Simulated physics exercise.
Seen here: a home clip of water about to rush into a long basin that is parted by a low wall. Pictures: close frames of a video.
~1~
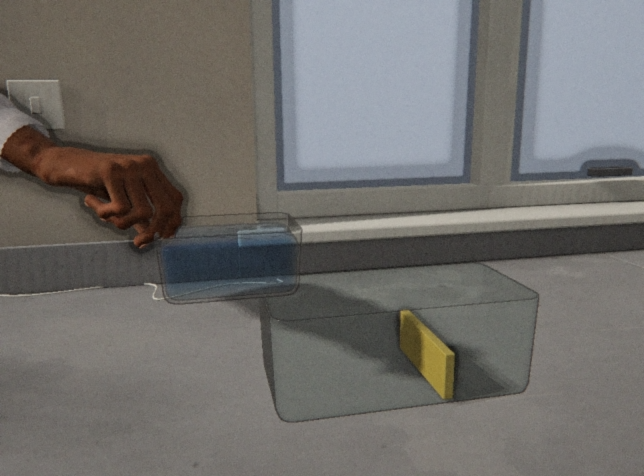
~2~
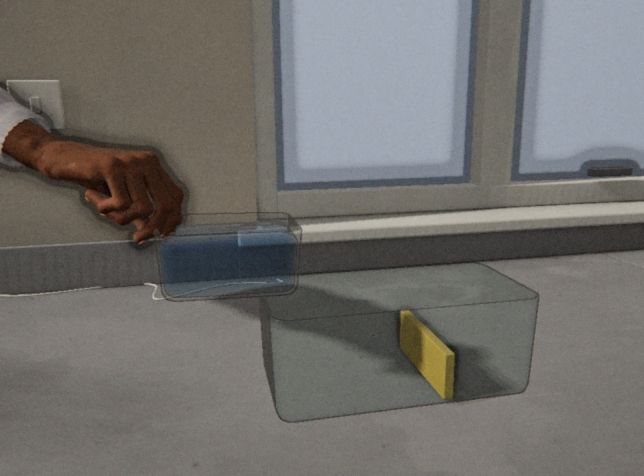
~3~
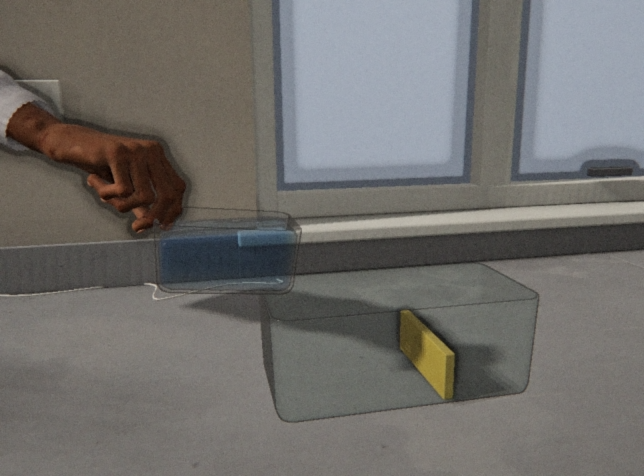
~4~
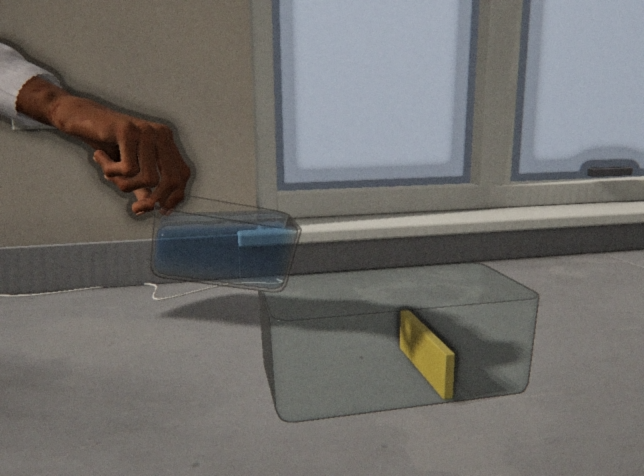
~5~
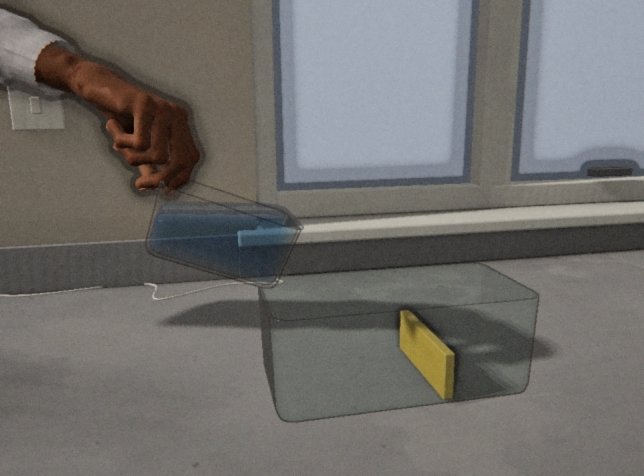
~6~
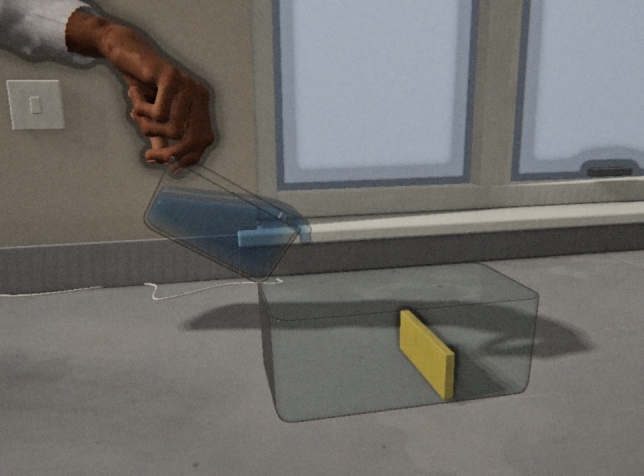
A hand lifted the left side of a small clear container of blue water, tilting it steadily to the right beside a larger clear basin with a low yellow wall inside, and water reached the rim.
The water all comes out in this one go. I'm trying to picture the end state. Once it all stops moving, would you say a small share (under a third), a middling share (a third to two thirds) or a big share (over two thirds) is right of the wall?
A small share, under a third.
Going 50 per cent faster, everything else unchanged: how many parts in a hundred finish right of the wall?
I'd say roughly 5 in every hundred ends up there.
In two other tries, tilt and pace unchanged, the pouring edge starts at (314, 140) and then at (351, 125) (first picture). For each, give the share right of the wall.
Start one gives some 45 %, start two some 75 %.
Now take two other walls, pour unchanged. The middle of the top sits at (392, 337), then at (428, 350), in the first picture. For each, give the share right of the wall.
Estimated: 45 % first, 30 % second.
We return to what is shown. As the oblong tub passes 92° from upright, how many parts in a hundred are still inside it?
About 25 % remains.
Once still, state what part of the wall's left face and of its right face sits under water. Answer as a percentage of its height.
Levels: Left around 50 per cent, right around 10 per cent.
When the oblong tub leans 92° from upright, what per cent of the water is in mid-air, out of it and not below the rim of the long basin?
It's close to 50 %.
A moment on, the oblong tub is tipped on its side and 26 per cent is still to pour, 24 is left of the wall and 0 right of it.
Next, the oblong tub is tipped right over and 1 per cent is still to pour, 87 is left of the wall and 3 right of it.
Then the oblong tub is tipped right over and 0 per cent is still to pour, 84 is left of the wall and 6 right of it.
Later the oblong tub is tipped right over and 0 per cent is still to pour, 85 is left of the wall and 6 right of it.
Finally, 85 per cent lies left of the wall, 6 right of it and 8 outside.
